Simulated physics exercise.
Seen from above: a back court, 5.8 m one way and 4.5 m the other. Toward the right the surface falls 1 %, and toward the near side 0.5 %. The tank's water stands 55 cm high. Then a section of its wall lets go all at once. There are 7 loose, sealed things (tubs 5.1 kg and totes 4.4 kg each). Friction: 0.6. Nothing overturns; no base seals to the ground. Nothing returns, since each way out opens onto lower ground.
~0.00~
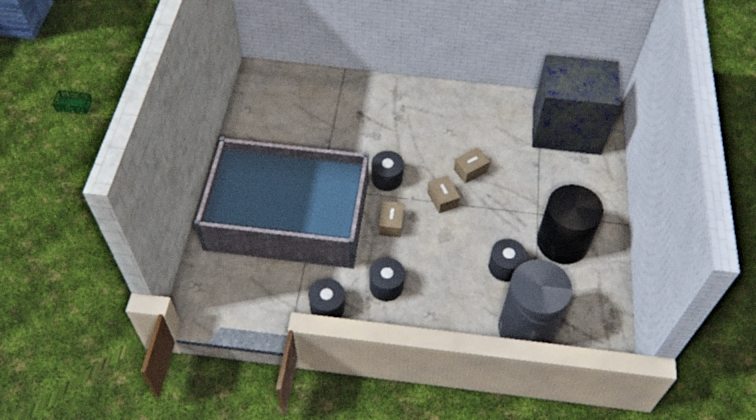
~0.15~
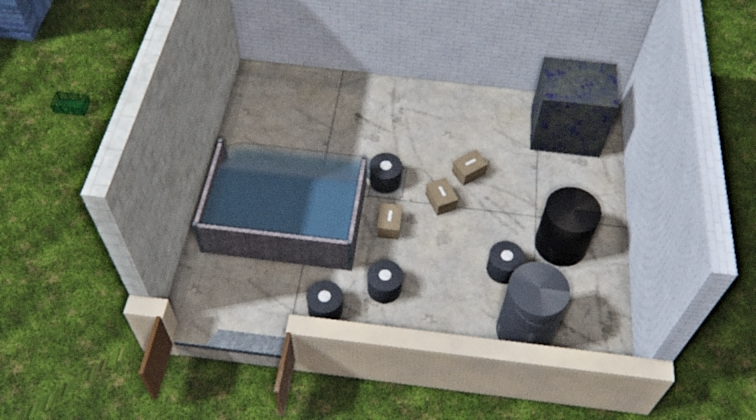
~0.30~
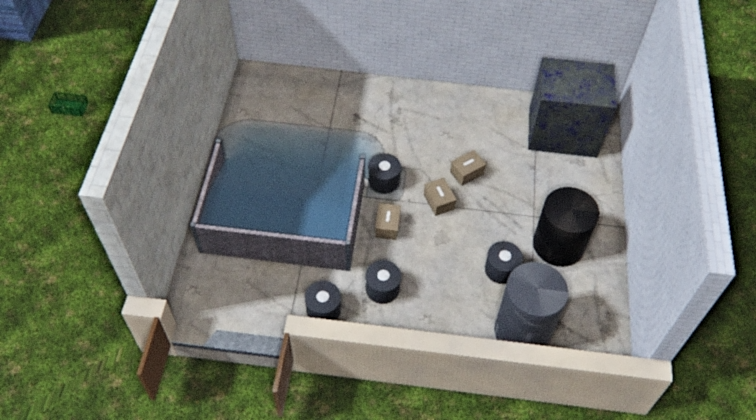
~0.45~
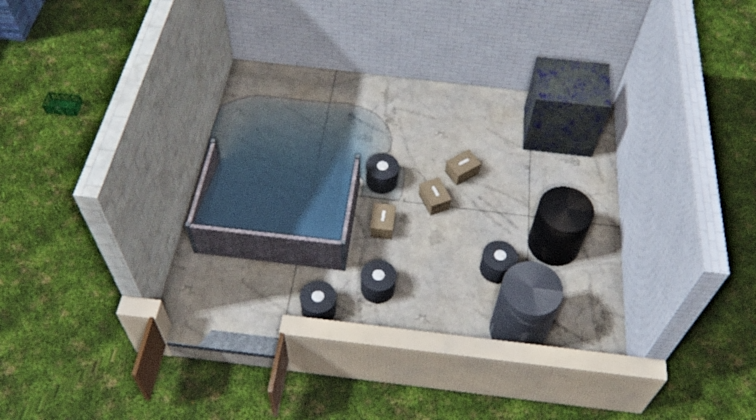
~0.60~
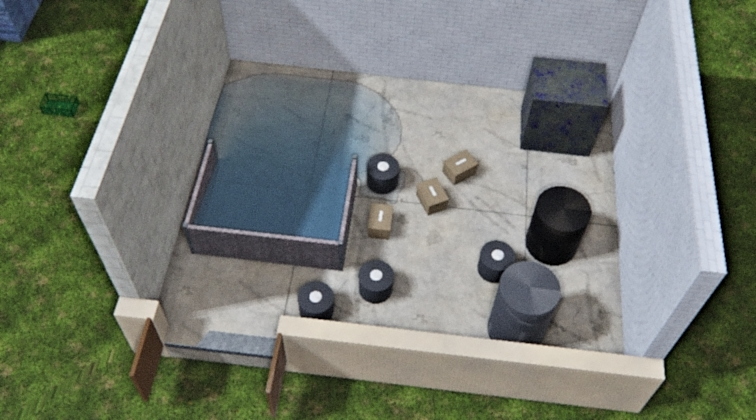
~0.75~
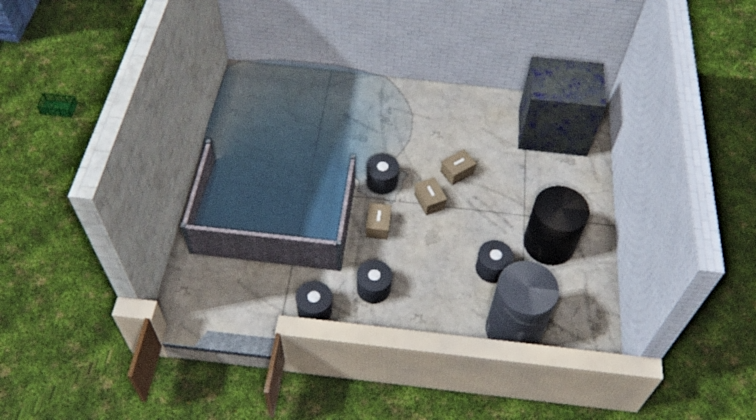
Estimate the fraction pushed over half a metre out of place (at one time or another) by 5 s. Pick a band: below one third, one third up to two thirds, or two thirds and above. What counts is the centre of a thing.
The share is one third up to two thirds.
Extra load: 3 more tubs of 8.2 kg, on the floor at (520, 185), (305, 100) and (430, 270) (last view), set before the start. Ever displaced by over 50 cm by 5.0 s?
In order: Beyond it, beyond it, within it.
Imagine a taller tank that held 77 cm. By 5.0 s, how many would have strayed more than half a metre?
The answer would then be 4.
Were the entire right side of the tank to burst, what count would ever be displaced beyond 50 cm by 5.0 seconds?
You'd get 6 in that case.
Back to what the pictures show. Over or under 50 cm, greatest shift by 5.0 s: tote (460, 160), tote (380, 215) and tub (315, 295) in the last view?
One by one: Above the line; below the line; below the line.
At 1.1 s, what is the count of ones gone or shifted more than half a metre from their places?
The number I get is 0.
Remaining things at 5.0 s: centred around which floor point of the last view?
Roughly at (410, 265).
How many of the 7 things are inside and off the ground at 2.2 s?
The count is 0.
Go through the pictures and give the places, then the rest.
The first picture shows a tub at (388, 163) rests on the ground; a tub at (509, 253), on the bottom; water covers 2.5 m2; 0 of 7 have shifted.
The second picture shows a tub at (386, 166), on the bottom; a tub at (507, 256), on the bottom; water covers 3.5 m2; 0 of 7 have shifted.
The third picture shows a tub at (384, 166), on the bottom; a tub at (505, 256) rests on the ground; water covers 4.6 m2; 0 of 7 have shifted.
The fourth picture shows a tub at (382, 166), on the bottom, 5 cm from its start; a tub at (500, 255) rests on the ground; 5.9 m2 under water; 0 of 7 have shifted.
The fifth picture shows a tub at (383, 166) rests on the ground, 9 cm from its start; a tub at (497, 255) rests on the ground; water covers 7.2 m2; 1 of 7 have shifted.
The sixth picture shows a tub at (383, 167), on the bottom, 11 cm from its start; a tub at (496, 255) rests on the ground; water covers 8.2 m2; 1 of 7 have shifted.
After 1.1 s 0 of 7 are over 50 cm from their spots; 0 afloat.
After 2.2 s 0 of 7 are over 50 cm from their spots; 0 afloat.
After 3.5 s 0 of 7 are over 50 cm from their spots; 0 afloat.
After 5.0 s 3 of 7 are over 50 cm from their spots, and 3 have been at some point; 1 afloat.
